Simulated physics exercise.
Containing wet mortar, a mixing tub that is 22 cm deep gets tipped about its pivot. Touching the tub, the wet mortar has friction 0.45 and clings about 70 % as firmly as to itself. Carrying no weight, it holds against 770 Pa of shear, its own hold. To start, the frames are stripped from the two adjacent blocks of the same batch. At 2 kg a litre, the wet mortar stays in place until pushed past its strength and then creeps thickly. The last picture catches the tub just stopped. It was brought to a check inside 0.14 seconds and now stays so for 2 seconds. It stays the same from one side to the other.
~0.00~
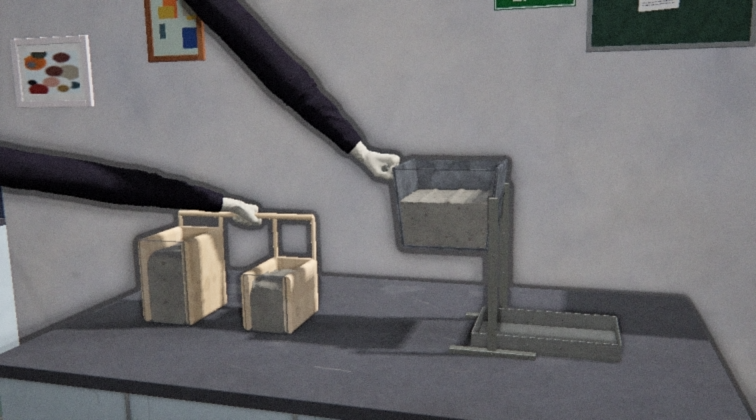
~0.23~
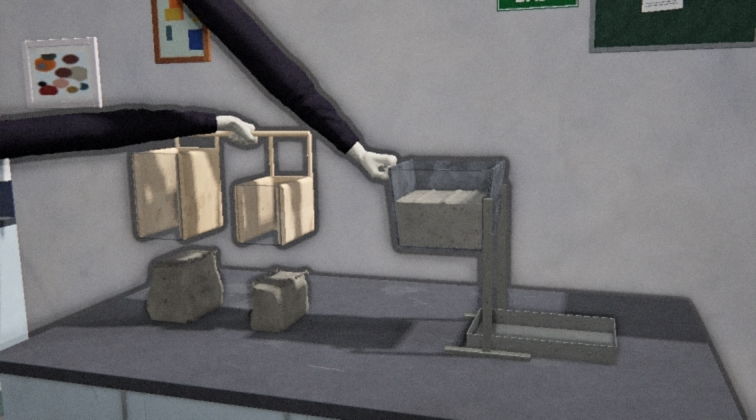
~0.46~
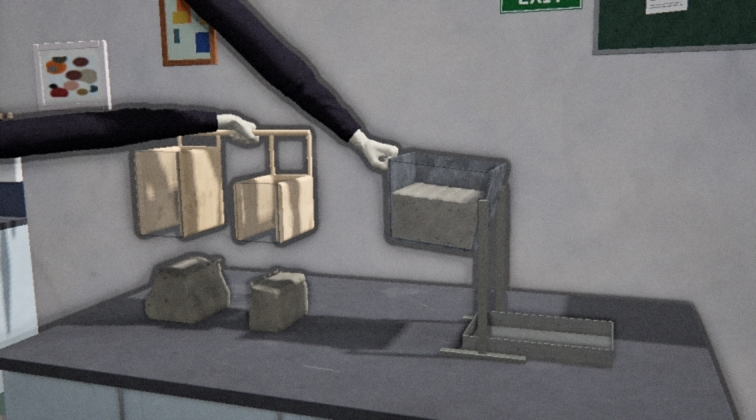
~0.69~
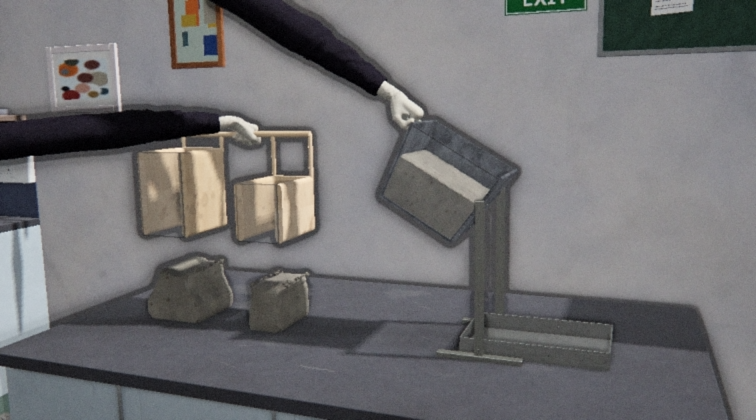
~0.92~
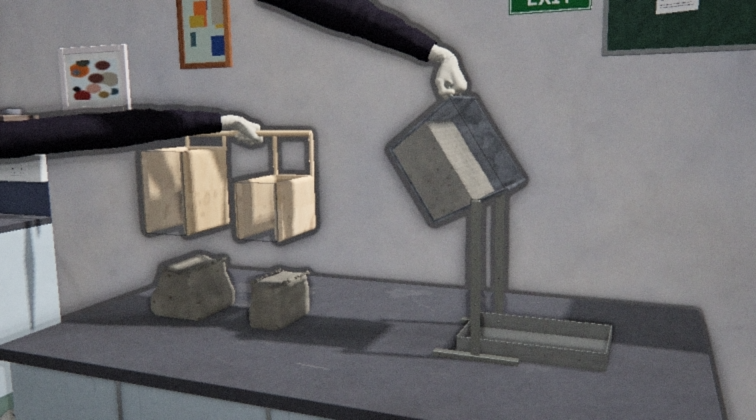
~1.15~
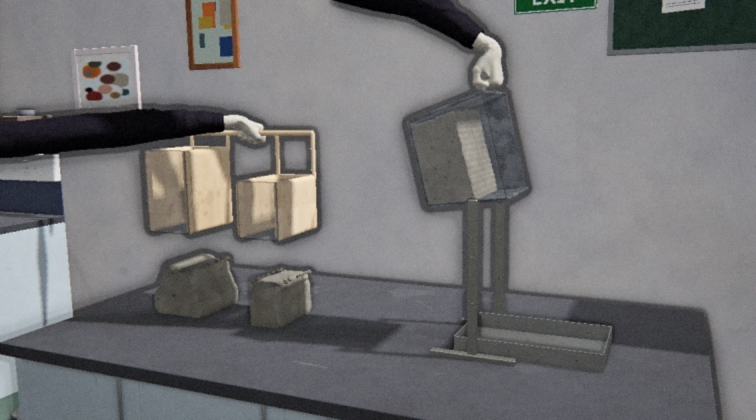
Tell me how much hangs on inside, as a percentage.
Near 100 %.
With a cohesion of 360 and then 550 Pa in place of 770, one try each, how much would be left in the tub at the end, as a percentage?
First 80 %, second 100 %.
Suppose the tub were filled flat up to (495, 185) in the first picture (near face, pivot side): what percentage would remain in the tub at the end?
I'd guess around 95 in a hundred.
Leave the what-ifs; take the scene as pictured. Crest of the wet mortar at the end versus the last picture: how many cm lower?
3 cm.
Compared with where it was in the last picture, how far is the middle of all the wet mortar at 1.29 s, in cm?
I'd put the distance at about 2 centimetres.
By 1.29 s, the tub is at 77 degrees and holds 100 %.
By 1.46 s, the tub is at 77 degrees and holds 100 %.
By 1.63 s, the tub is at 77 degrees and holds 100 %.
By 1.80 s, the tub is at 77 degrees and holds 100 %.
By 3.15 s, at the end, the tub is at 77 degrees and holds 100 %.
